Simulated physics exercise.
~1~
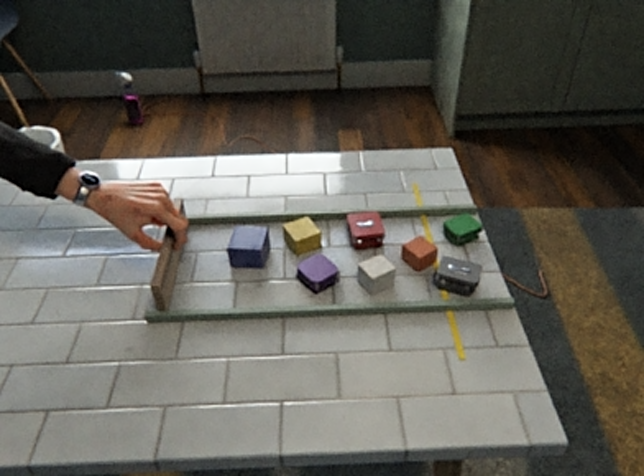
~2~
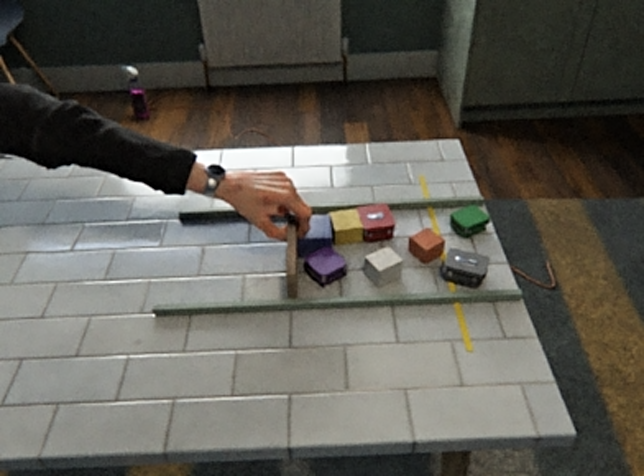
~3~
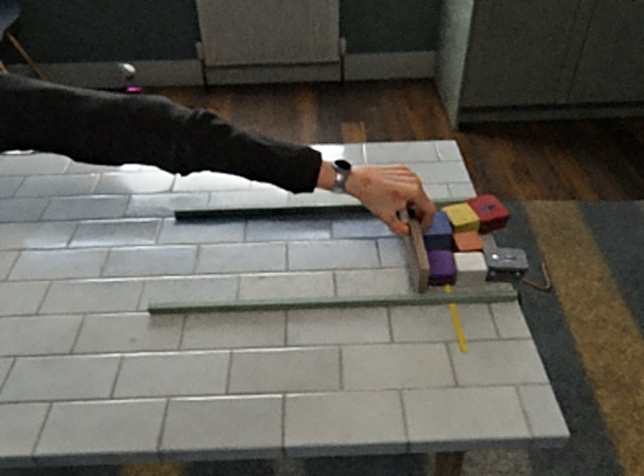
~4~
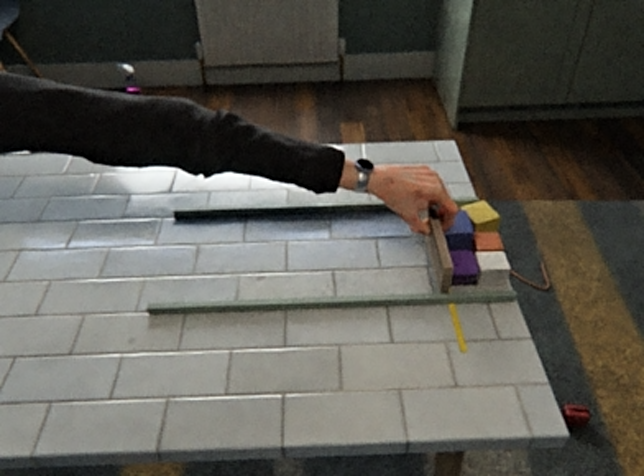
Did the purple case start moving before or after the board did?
It started after the board. The hand was already sliding the board to the right while the purple case stayed in its place, and only later was the case pushed along too.
